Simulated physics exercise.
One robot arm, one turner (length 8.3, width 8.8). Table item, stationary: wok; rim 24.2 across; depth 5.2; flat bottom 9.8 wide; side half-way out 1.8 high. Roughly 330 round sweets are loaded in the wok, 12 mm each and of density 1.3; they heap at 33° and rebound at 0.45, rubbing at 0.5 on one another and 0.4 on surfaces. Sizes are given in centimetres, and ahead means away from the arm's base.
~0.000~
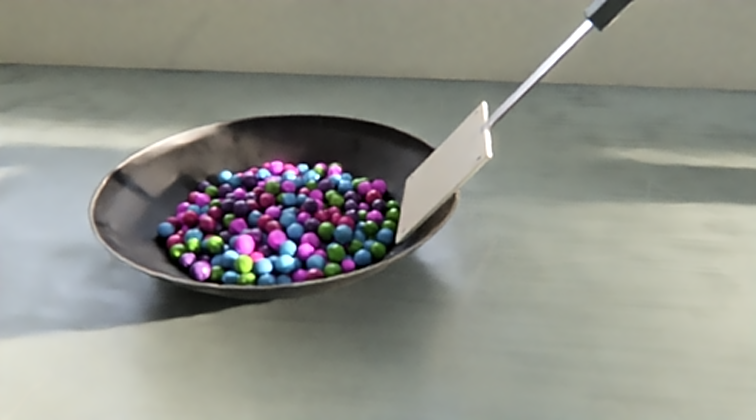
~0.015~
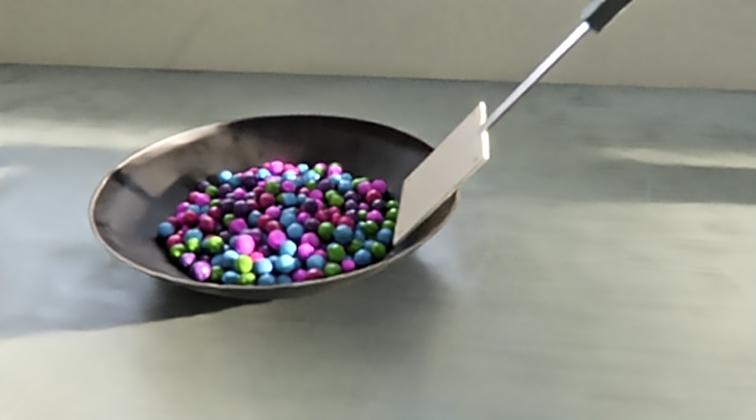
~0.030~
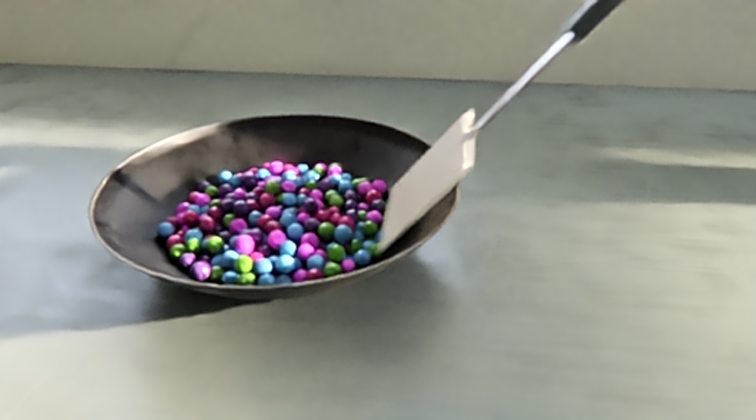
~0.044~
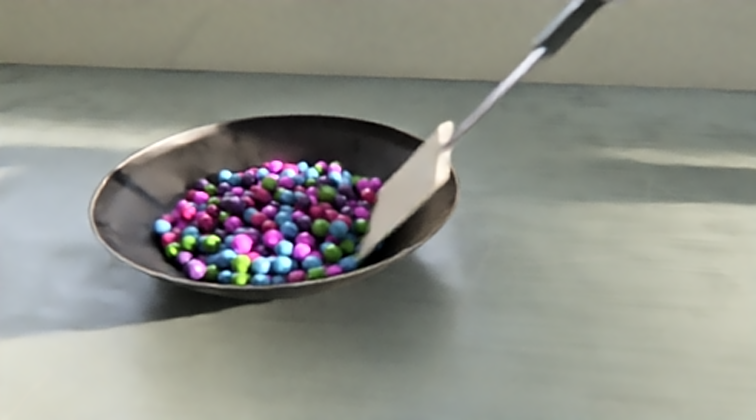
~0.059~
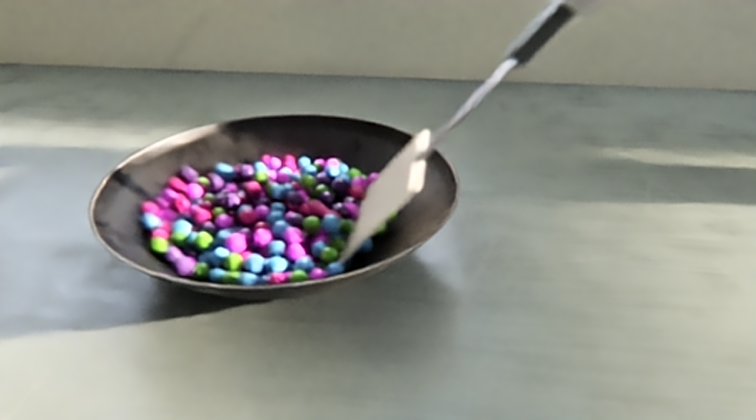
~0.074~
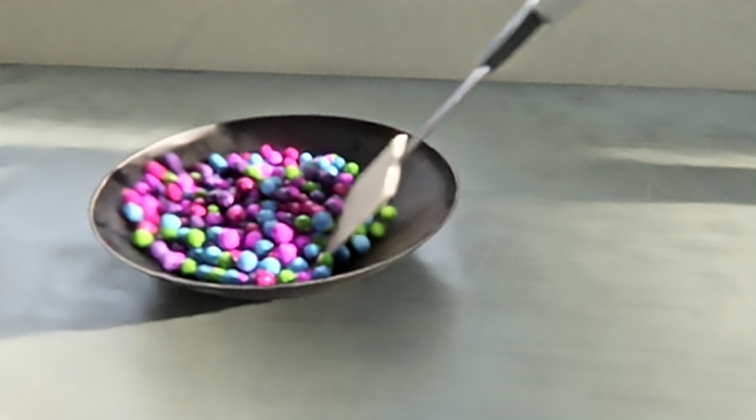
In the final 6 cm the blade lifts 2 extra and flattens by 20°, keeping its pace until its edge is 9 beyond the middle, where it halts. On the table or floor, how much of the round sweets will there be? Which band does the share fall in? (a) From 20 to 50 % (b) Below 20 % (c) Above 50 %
c, above 50 %.
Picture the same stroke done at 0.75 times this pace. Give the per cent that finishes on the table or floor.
I'd put it around 55 per cent.
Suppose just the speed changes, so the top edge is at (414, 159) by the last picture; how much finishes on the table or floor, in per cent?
I'd say around 55 per cent.
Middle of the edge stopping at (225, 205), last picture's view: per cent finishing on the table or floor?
Something near 20 in a hundred.
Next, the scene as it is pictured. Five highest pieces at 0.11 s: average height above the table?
Around 7 cm above the table.
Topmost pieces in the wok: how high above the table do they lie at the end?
Close to 3.0 centimetres high.
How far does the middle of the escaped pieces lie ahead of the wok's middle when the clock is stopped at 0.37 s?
About 24 cm.
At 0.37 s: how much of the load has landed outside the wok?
Share at that moment: Roughly 35 %.
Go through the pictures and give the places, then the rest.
The first picture shows turner top edge at (487, 127), sloping 51°; upper third of the load around (286, 209), from x 165 to 395, top at y 170; 332 in the wok.
The second picture shows turner top edge at (484, 128), sloping 51°; upper third of the load around (286, 209), from x 165 to 395, top at y 170.
The third picture shows turner top edge at (469, 137), sloping 51°; upper third of the load around (284, 209), from x 165 to 390, top at y 170.
The fourth picture shows turner top edge at (445, 149), sloping 51°; upper third of the load around (274, 209), from x 160 to 390, top at y 170.
The fifth picture shows turner top edge at (420, 157), sloping 51°; upper third of the load around (262, 204), from x 150 to 390, top at y 165.
The sixth picture shows turner top edge at (396, 162), sloping 51°; upper third of the load around (239, 198), from x 130 to 390, top at y 155; 332 in the wok.
After 0.11 s, sloping 51°, highest piece 7 above the table; 331 in the wok, 1 on the blade or in flight.
After 0.15 s, sloping 45°, highest piece 9 above the table; 315 in the wok, 17 on the blade or in flight.
After 0.37 s, sloping 31°, highest piece 11 above the table; 113 in the wok, 112 on the table or floor, 107 on the blade or in flight.
After 1.42 s, sloping 31°, highest piece 3 above the table; 219 on the table or floor, 113 in the wok.
At rest, 219 on the table or floor, 113 in the wok. That is 66 % on the table or floor.
